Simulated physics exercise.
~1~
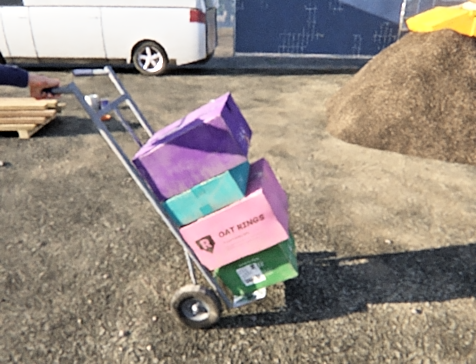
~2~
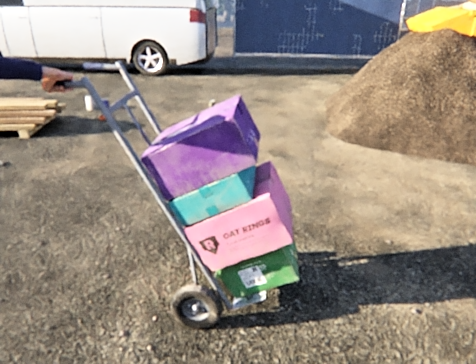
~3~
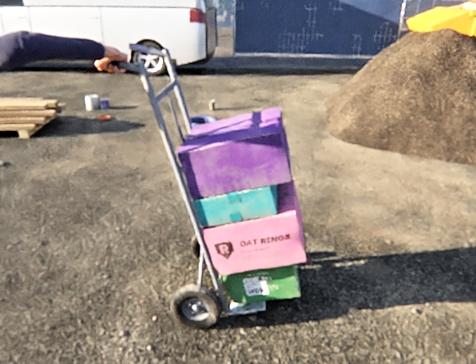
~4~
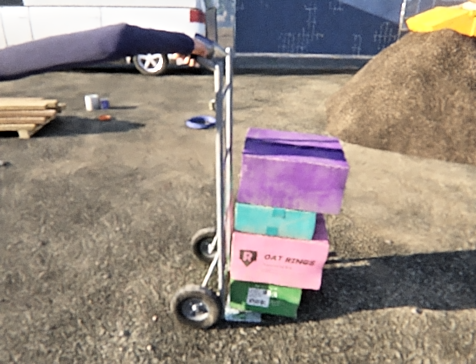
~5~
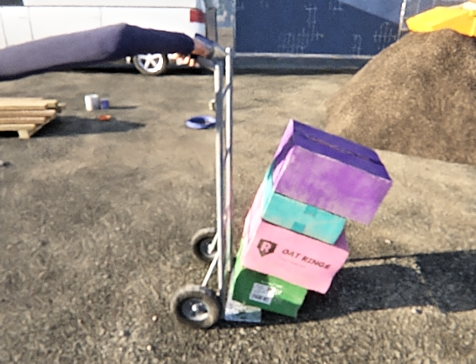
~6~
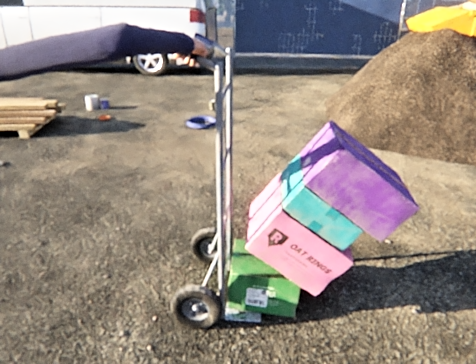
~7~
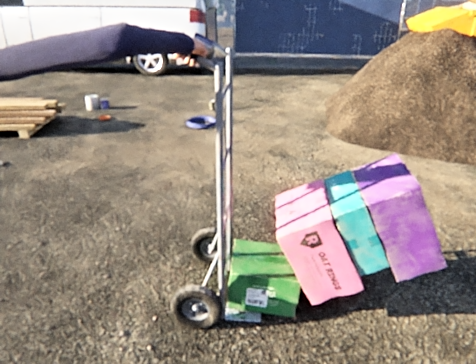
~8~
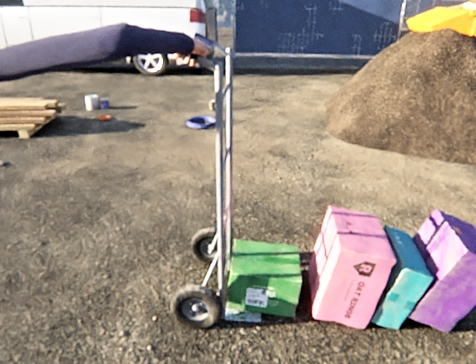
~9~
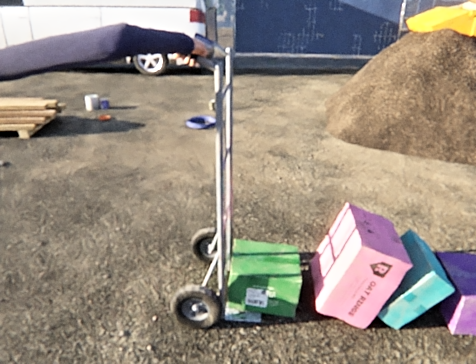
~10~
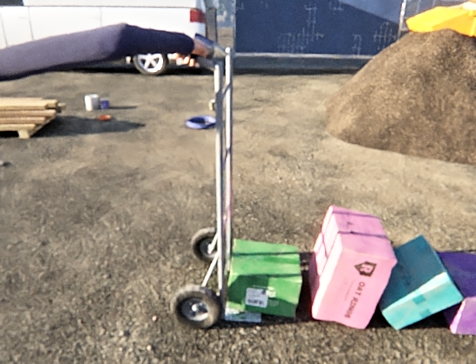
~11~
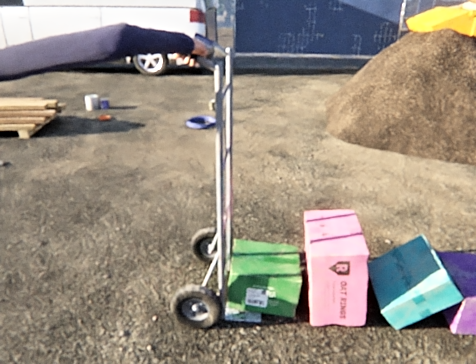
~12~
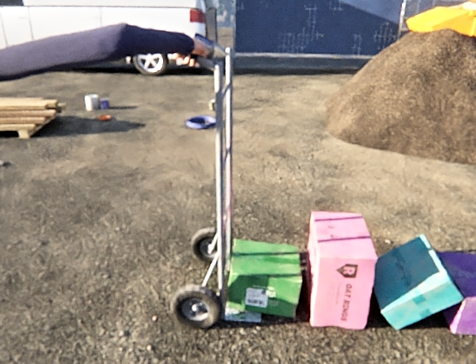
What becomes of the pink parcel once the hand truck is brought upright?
The pink parcel tips over to the right and falls off the stack. It ends up on the ground between the green parcel and the turquoise box.
A hand truck is tipped upright, and three boxes topple right, leaving the green one.
